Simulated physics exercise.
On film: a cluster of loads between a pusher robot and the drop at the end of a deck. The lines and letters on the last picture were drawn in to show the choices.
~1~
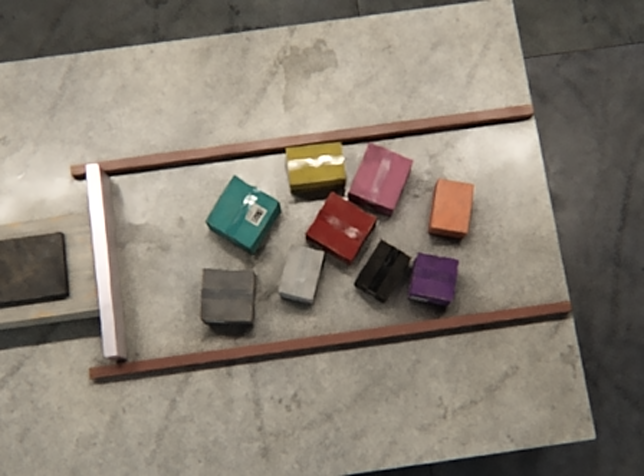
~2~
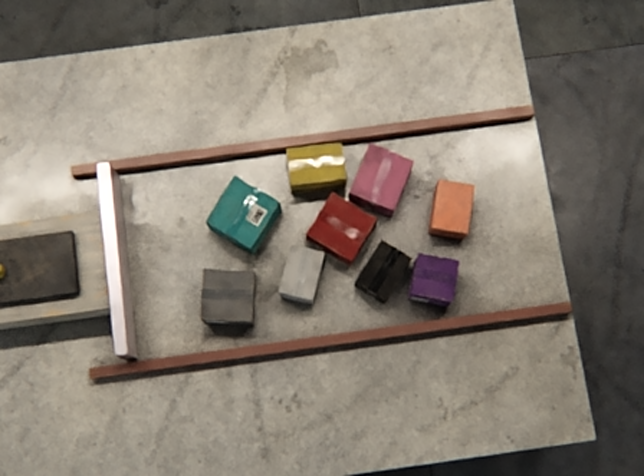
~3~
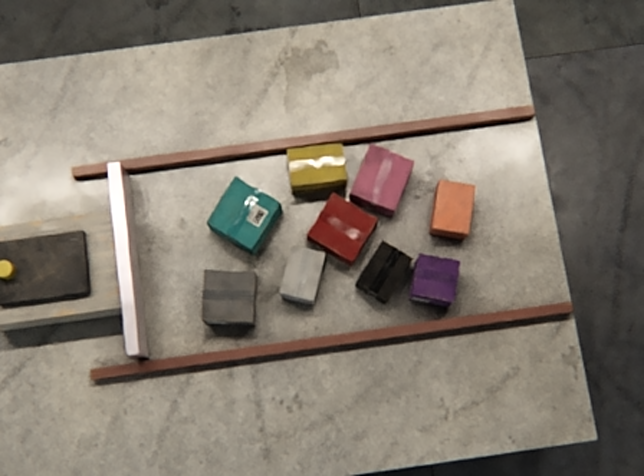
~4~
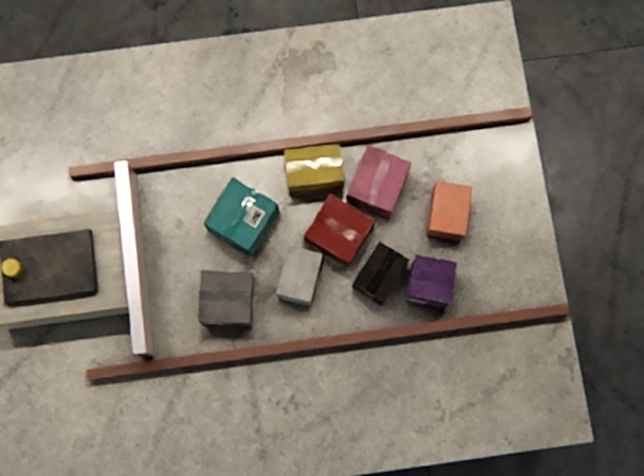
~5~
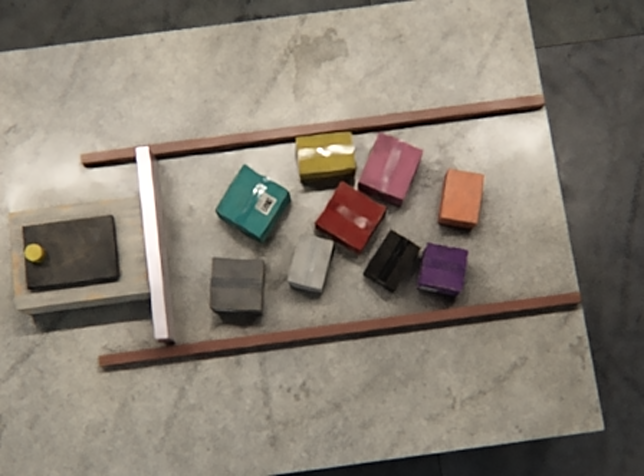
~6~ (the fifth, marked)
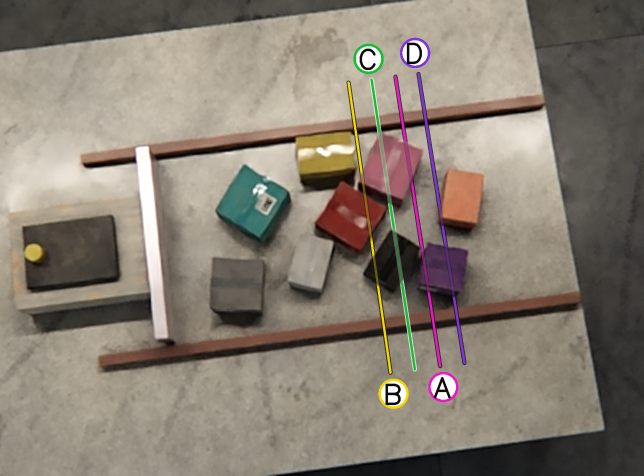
A robot with a wide pale bar at its front slides slowly to the right between two reddish-brown rails on a stone-like surface, closing some of the gap to nine differently coloured boxes, which stay in place, untouched.
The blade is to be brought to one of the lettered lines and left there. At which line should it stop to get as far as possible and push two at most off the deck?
D is the last line within the limit.
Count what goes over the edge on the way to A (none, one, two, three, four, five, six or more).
By then, none.
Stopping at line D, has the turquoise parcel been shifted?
Yes.
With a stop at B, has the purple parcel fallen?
No.
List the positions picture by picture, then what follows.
Pink parcel (380, 180); turquoise parcel (243, 215); grey parcel (229, 297), in the first picture.
Robot (37, 267); yellow box (317, 168), in the second picture.
Robot (48, 267); orange crate (452, 210), in the third picture.
Robot (56, 265); purple parcel (431, 282), in the fourth picture.
Robot (78, 251); pink parcel (390, 170); turquoise parcel (253, 204); grey parcel (238, 286), in the fifth picture.
On the copy, A at (417, 217); B at (369, 224); C at (393, 220); D at (441, 214).
On D. First, robot (183, 237); yellow box (338, 147); grey parcel (296, 276).
Then, robot (287, 223); purple parcel (518, 266); orange crate (486, 187).
Finally, robot (368, 213); purple parcel over the edge; orange crate over the edge; two fallen.
By contrast, A is within the limit but short; B is within the limit but short; C is within the limit but short.
